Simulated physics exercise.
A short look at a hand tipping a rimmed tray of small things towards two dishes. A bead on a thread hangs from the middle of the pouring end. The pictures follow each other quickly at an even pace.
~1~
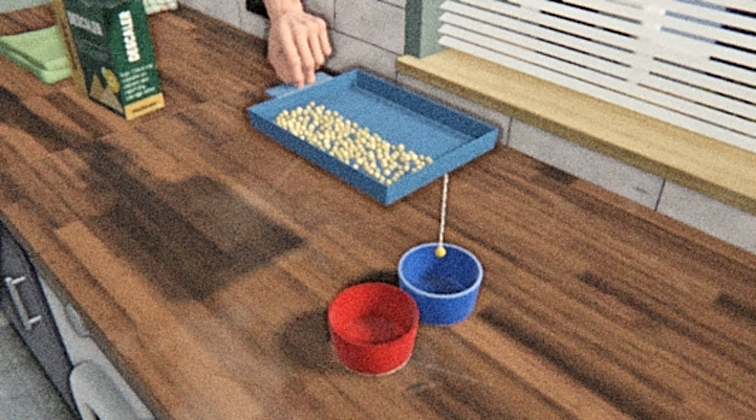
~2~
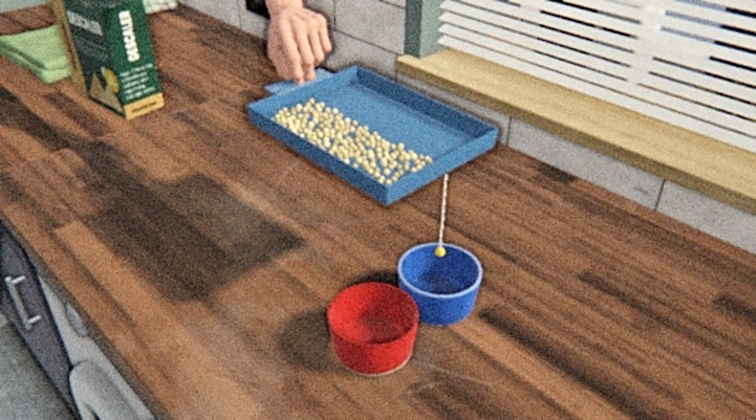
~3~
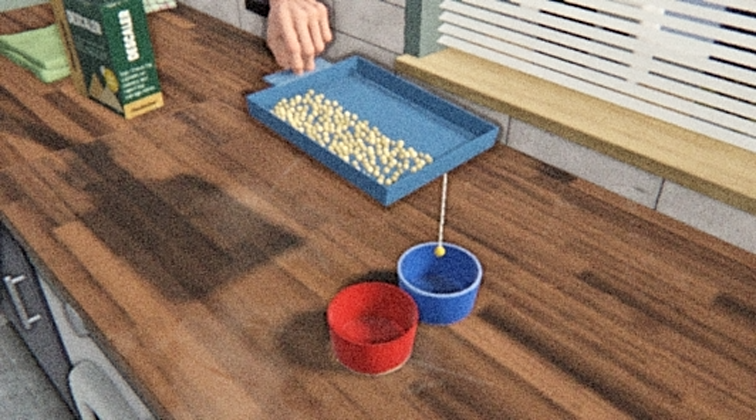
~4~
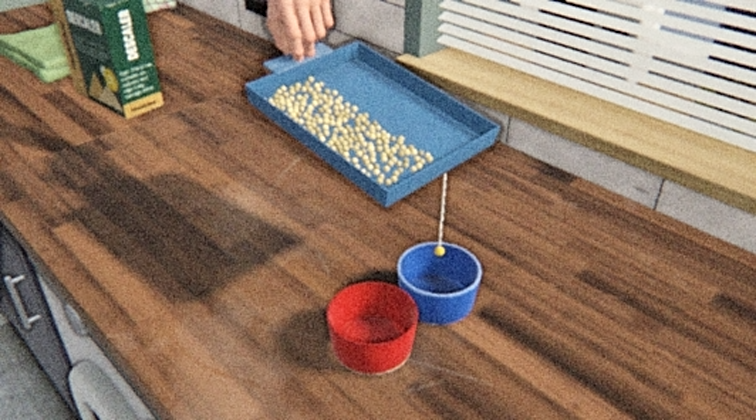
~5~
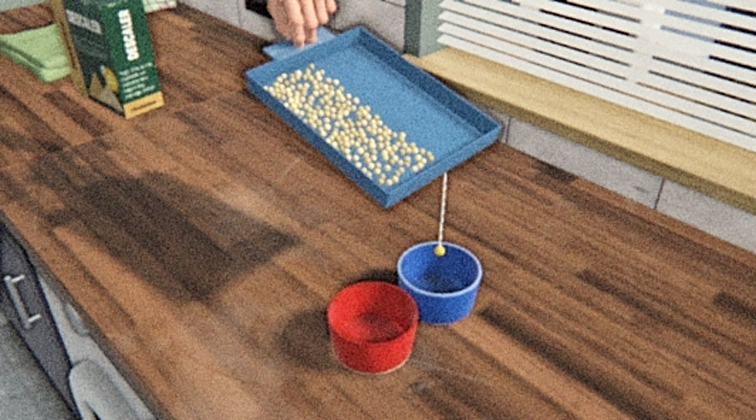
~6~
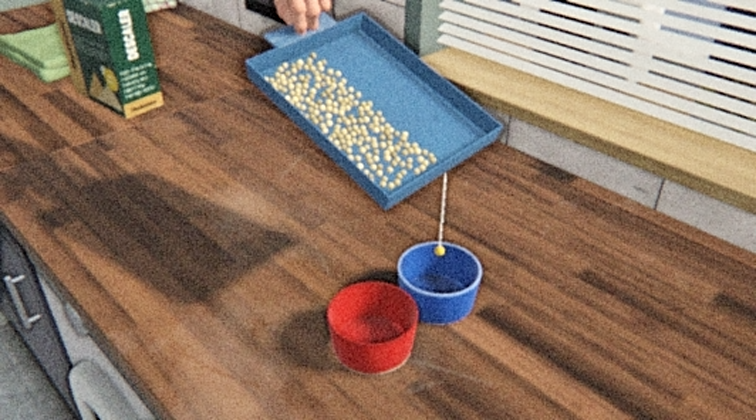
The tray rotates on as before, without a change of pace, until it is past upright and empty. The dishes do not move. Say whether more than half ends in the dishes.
They take the larger part between them.
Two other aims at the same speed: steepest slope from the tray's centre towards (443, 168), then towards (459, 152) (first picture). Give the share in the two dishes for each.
About 20 and 0 per cent.
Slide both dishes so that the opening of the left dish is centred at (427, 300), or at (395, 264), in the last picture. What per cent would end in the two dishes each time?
Roughly 90 per cent, and 0 per cent.
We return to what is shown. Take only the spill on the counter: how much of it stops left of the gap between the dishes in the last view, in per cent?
It comes to 10 per cent or so.
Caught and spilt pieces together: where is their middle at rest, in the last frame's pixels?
Near (401, 341).
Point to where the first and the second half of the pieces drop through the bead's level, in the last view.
First near (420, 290), later near (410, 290).
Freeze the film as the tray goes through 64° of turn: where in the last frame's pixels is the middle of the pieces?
Close to (395, 174).
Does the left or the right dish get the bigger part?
Fuller: The left-hand dish.
Just after the last frame, tray tipped steeply; almost all on the tray; just a few in the air.
A moment on, tray tipped past a quarter turn; almost all on the tray; just a few in the left dish; just a few outside both; just a few in the air.
Further on, tray tipped past a quarter turn; roughly half in the left dish; about a tenth in the right dish; roughly a third outside both.
When it is over, tray tipped past a quarter turn; roughly half in the left dish; about a tenth in the right dish; roughly a third outside both.
